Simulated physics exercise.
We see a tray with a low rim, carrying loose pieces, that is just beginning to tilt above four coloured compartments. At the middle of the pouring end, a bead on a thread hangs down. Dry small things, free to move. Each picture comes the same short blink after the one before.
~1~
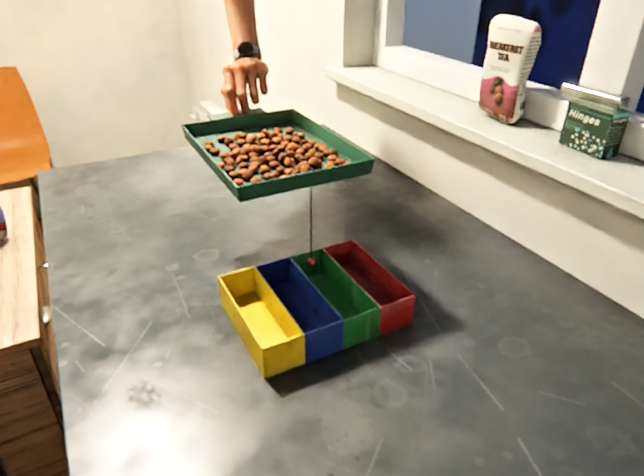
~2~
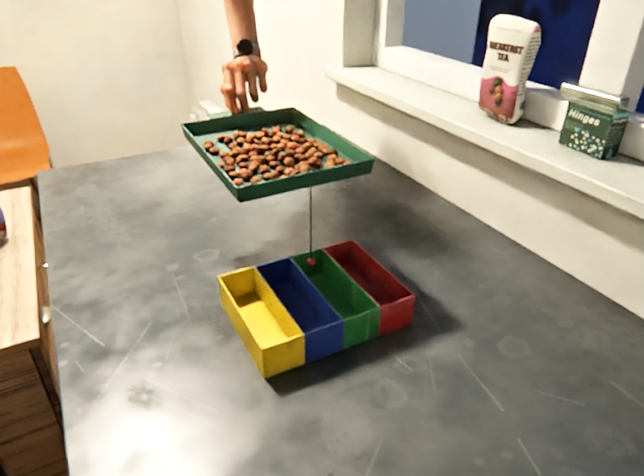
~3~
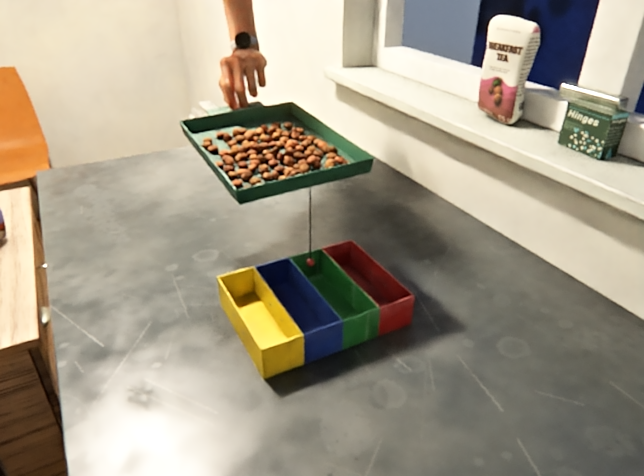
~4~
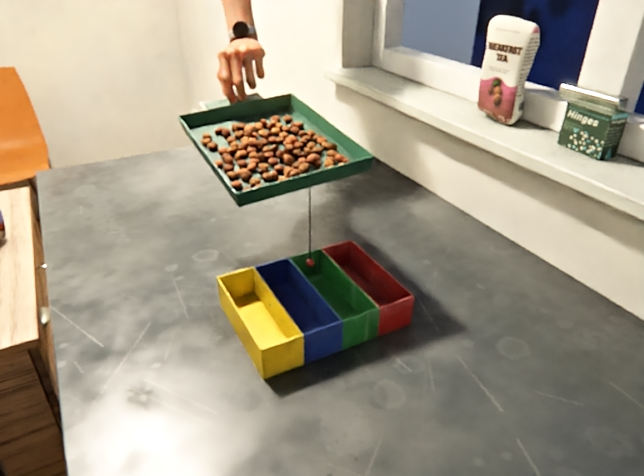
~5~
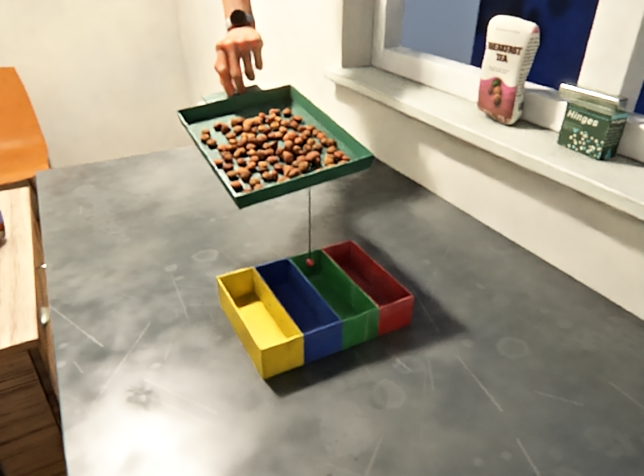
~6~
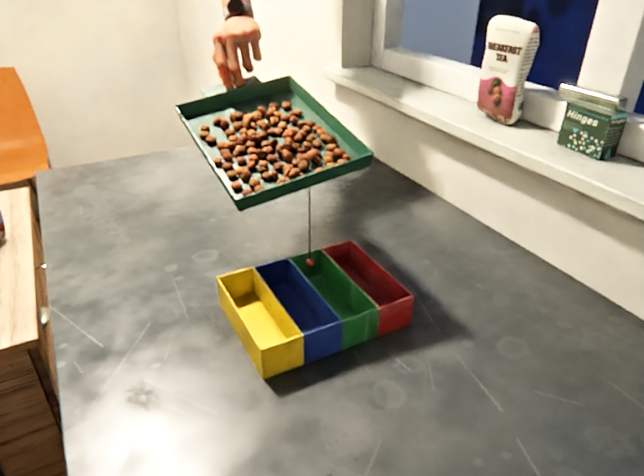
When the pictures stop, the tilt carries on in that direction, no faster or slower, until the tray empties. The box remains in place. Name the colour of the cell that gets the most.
It is the yellow one.
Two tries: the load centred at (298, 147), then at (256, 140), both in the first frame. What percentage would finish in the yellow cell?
First case around 70 %, second case around 70 %.
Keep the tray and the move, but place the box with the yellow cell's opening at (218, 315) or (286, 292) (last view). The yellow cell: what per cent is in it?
Respectively 10 % and 30 %.
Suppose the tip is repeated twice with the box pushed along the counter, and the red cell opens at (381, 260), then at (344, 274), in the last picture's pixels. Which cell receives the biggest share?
The cell in yellow; the blue cell.
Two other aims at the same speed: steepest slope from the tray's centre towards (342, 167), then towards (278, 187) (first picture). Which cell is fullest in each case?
In turn: Red; yellow.
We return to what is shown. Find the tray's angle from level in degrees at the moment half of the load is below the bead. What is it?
Roughly 95 degrees at that moment.
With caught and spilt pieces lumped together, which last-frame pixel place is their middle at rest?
Somewhere close to (253, 317) in the last picture.
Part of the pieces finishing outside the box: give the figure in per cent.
My estimate is close to 10 %.
Shortly afterwards, tray tipped steeply; all but a few on the tray; only a few falling or outside the box.
Next, tray tipped right over; a little on the tray; near half in the yellow cell; a little in the blue cell; only a few in the green cell; near a quarter falling or outside the box.
Some moments later, tray tipped past a quarter turn; the bulk in the yellow cell; a little in the blue cell; only a few in the green cell; a little falling or outside the box.
In the end, tray tipped past a quarter turn; the bulk in the yellow cell; a little in the blue cell; only a few in the green cell; none at all in the red cell; a little outside the box.
